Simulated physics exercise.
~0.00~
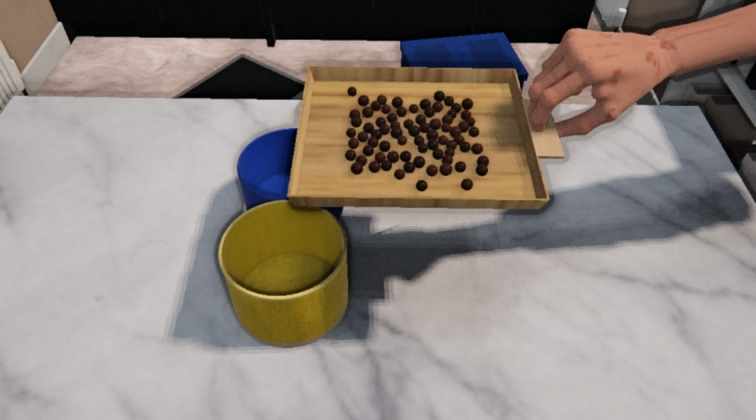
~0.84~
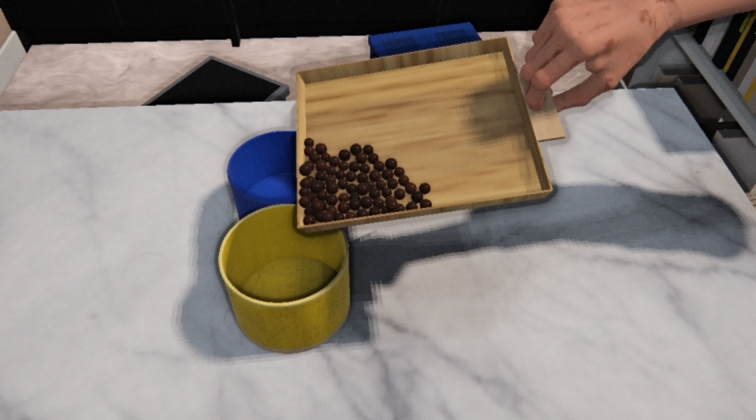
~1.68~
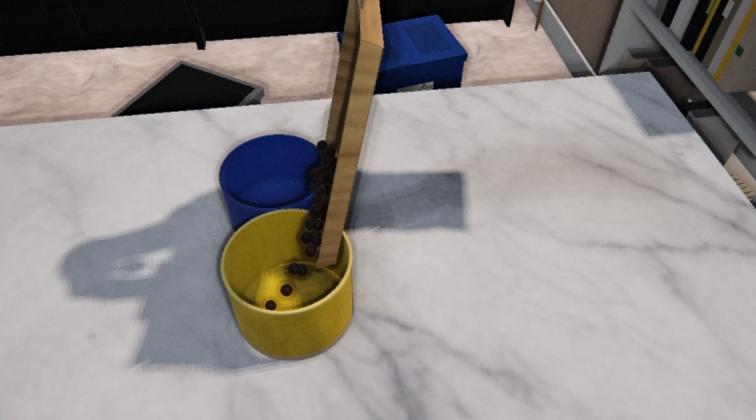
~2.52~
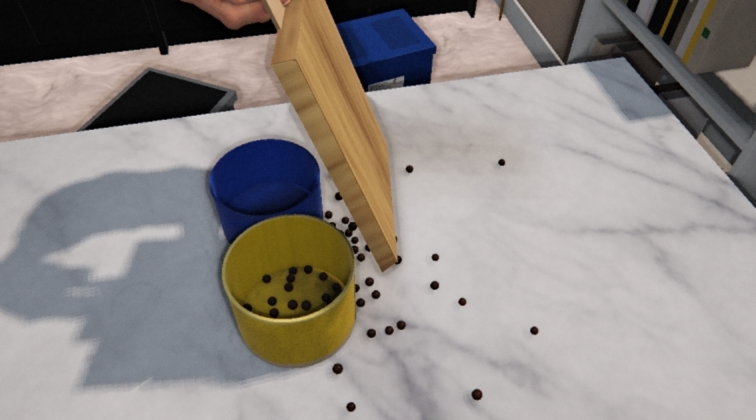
On a white marble counter seen from above at an angle, a hand at the right holds a shallow wooden tray scattered with dark brown balls. At the left stand a yellow pot and, just behind it, a blue pot. The tray tips slightly and the balls gather in its near left corner. It then swings up steeply, and the balls slide down, the first few dropping into the yellow pot. Finally the tray tips past upright, with many balls strewn across the counter, some in the yellow pot and none visible in the blue one.
